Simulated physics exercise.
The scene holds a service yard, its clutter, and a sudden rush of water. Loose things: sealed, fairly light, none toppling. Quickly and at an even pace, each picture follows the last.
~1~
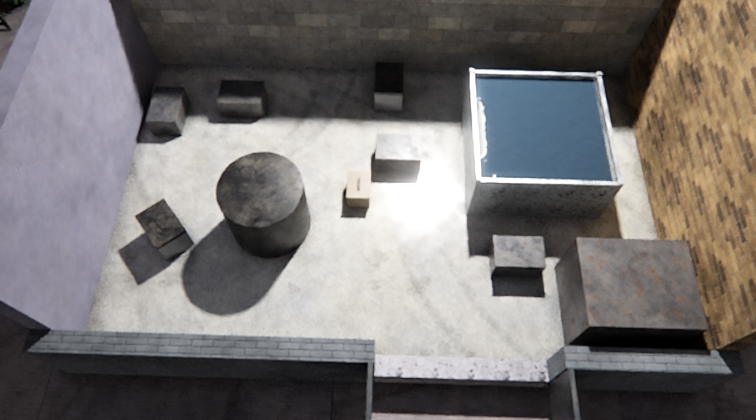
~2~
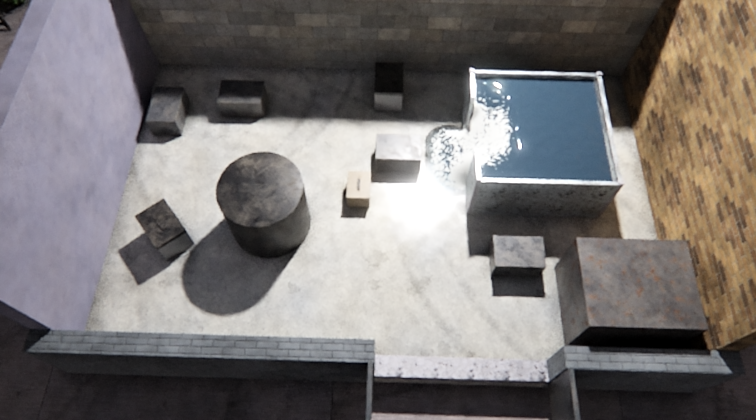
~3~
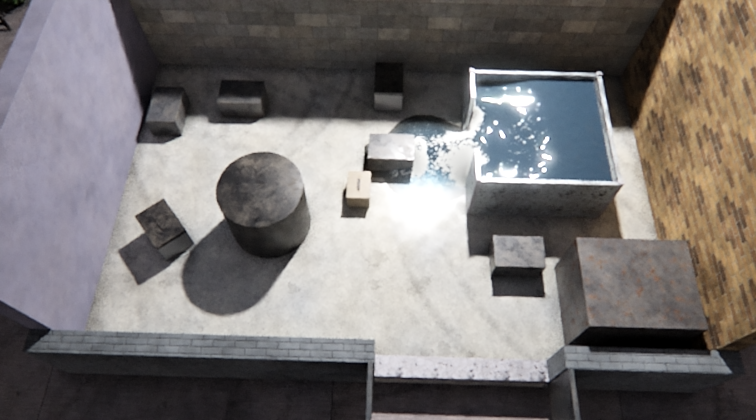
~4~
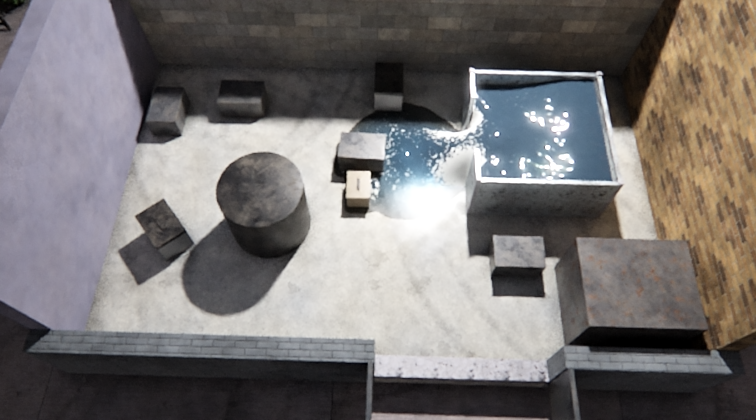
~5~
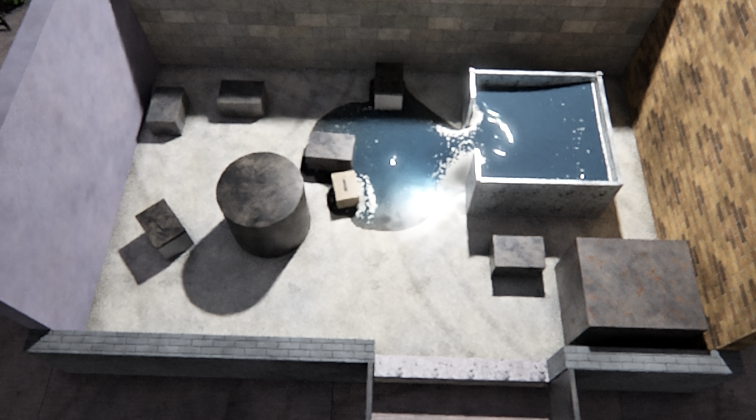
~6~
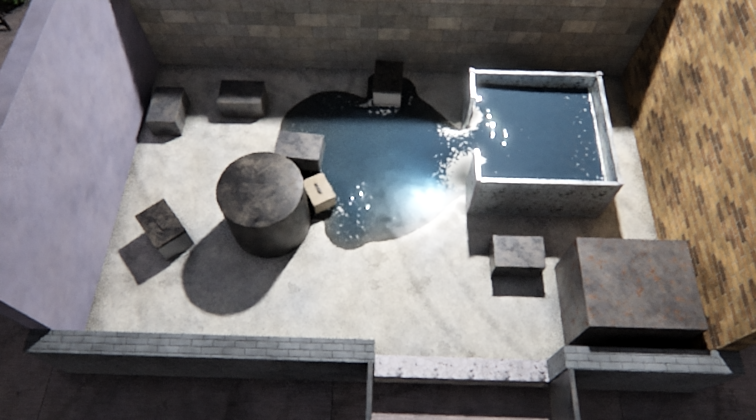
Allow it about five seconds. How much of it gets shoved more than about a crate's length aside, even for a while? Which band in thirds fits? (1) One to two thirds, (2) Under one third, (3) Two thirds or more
Option 3: Two thirds or more.
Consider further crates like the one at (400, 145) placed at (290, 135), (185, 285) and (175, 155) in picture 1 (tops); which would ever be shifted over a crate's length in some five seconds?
First driven off, second driven off, third driven off.
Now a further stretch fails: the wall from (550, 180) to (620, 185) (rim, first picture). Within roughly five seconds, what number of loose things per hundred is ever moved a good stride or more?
I'd put it around 30 percent.
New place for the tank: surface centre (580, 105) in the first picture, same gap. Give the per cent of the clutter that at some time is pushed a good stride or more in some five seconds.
My guess is about 90 percent of them.
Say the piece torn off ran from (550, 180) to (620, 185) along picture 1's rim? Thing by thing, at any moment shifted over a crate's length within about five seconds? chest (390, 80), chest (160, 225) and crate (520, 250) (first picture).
In turn: Cleared that distance, stayed short, cleared that distance.
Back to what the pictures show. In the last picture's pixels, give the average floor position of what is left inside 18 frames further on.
Roughly (221, 170).
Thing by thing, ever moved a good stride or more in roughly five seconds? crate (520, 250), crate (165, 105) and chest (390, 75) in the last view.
Entry one never gets that far, entry two gets that far, entry three gets that far.
A moment on, 2 of 7 are well off their spots; 1 afloat.
Next, 4 of 7 are well off their spots; 5 afloat.
Later, 5 of 7 are well off their spots; 5 afloat.
In the end, 6 of 7 are well off their spots, and 6 have been at some point; 6 afloat.
